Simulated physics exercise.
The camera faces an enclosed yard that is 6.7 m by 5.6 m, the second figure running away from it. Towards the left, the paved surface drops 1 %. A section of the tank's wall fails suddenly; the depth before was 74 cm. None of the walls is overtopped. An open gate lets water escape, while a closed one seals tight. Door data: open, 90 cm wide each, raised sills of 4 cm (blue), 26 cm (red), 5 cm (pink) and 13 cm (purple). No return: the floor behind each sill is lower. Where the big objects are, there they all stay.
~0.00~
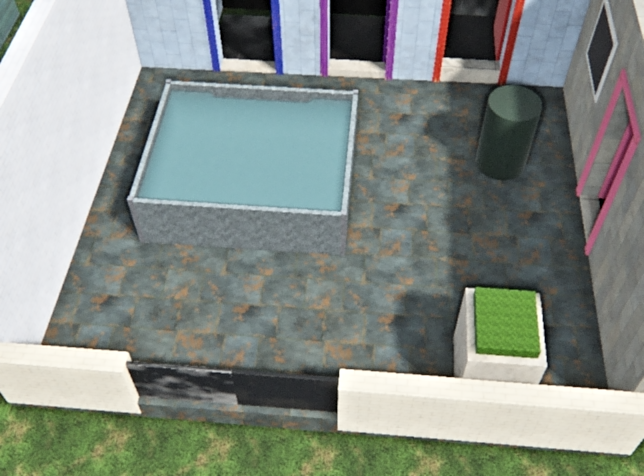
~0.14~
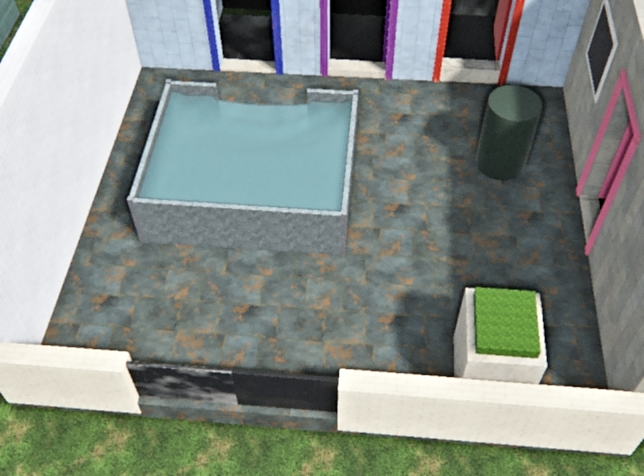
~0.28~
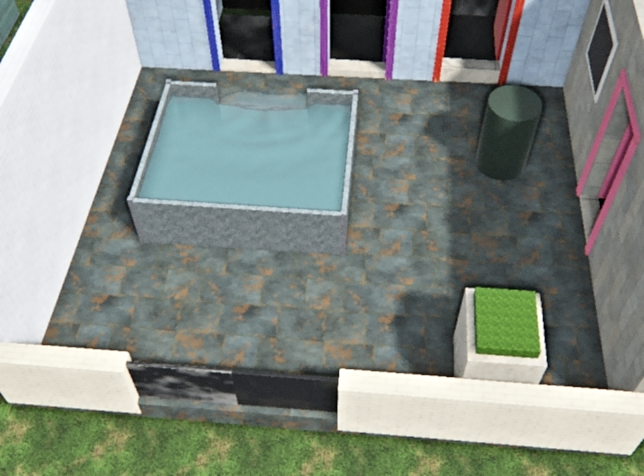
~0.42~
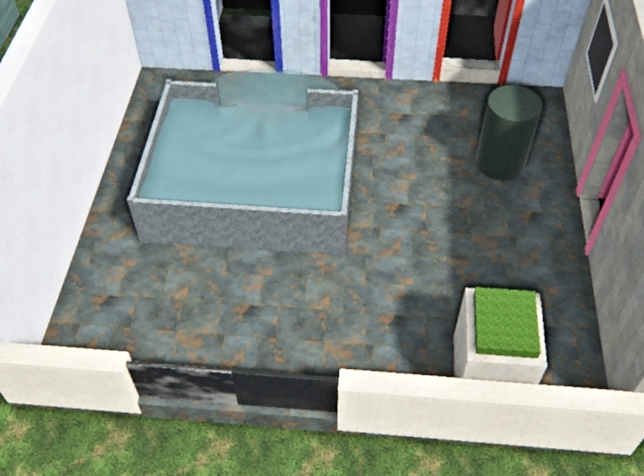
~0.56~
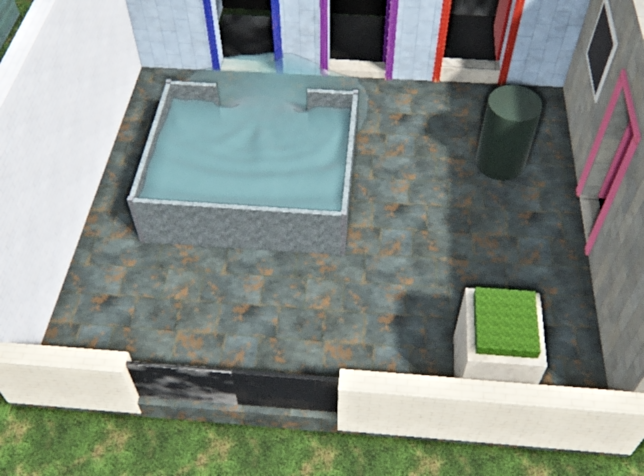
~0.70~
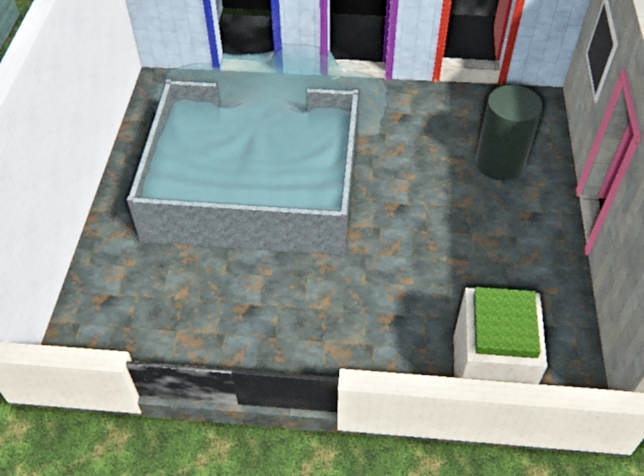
A stone tank's far wall opens and water pours out, spreading across the paved yard behind it.
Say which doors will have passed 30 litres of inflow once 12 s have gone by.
The blue door will see too much water come in, the red door will see an amount within the limit come in, the pink door will see an amount within the limit come in, the purple door will see too much water come in.
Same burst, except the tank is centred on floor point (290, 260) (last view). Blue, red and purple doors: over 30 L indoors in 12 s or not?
Blue gets more than that, red gets no more than that, purple gets more than that.
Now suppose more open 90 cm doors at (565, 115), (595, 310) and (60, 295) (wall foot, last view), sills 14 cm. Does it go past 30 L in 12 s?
First doorway gets there, second falls short, third falls short.
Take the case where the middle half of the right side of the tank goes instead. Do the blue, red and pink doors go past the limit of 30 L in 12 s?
Then blue would come out on the low side, red on the low side and pink on the high side.
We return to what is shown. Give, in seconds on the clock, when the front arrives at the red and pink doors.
Arrival: Red 1.3 s, pink 2.8 s.
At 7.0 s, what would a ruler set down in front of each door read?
Centimetres: Blue 16 / red 10 / pink 5 / purple 10.
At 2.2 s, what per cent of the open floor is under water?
Near 30 per cent is wet.
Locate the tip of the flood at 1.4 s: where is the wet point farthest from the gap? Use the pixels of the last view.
Near (480, 83).
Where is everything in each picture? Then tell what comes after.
The first picture shows the tank at (250, 147) is whole and still, 74 cm deep.
In the second picture, water pours out on the tank's far side and has run 0.7 m, to a hidden place; typically 7 cm deep outside, 74 cm at the tank's back.
In the third picture, the front is at a hidden place, 1.0 m from the gap on the tank's far side; 1.1 m2 of floor is under water; 74 cm left at the back of the tank.
In the fourth picture, water pours out on the tank's far side and has run 1.4 m, to (241, 72); typically 9 cm deep outside, 74 cm at the tank's back.
In the fifth picture, the front is at (350, 77), 1.8 m from the gap on the tank's far side; 3.5 m2 of floor is under water; 70 cm left at the back of the tank.
In the sixth picture, the front is at (376, 78), 2.1 m from the gap on the tank's far side; 4.0 m2 of floor is under water; 64 cm left at the back of the tank.
After 1.4 s water covers 15 % of the floor and is deepest (52 cm) near (285, 81); blue door 26 cm at the sill, 287 L in, red door 4 cm at the sill, 0 L in, pink door not reached, purple door 23 cm at the sill, 12 L in.
After 2.2 s water covers 30 % of the floor and is deepest (42 cm) near (285, 81); blue door 33 cm at the sill, 575 L in, red door 7 cm at the sill, 0 L in, pink door not reached, purple door 22 cm at the sill, 49 L in.
After 3.5 s water covers 50 % of the floor and is deepest (30 cm) near (285, 81); blue door 25 cm at the sill, 860 L in, red door 6 cm at the sill, 0 L in, pink door 5 cm at the sill, 0 L in, purple door 17 cm at the sill, 81 L in.
After 7.0 s water covers 90 % of the floor and is deepest (18 cm) near (142, 67); blue door 16 cm at the sill, 1257 L in, red door 10 cm at the sill, 0 L in, pink door 5 cm at the sill, 1 L in, purple door 10 cm at the sill, 96 L in.
After 12.0 s water covers 100 % of the floor and is deepest (14 cm) near (31, 376); blue door 9 cm at the sill, 1434 L in, red door 7 cm at the sill, 0 L in, pink door 3 cm at the sill, 1 L in, purple door 5 cm at the sill, 96 L in.
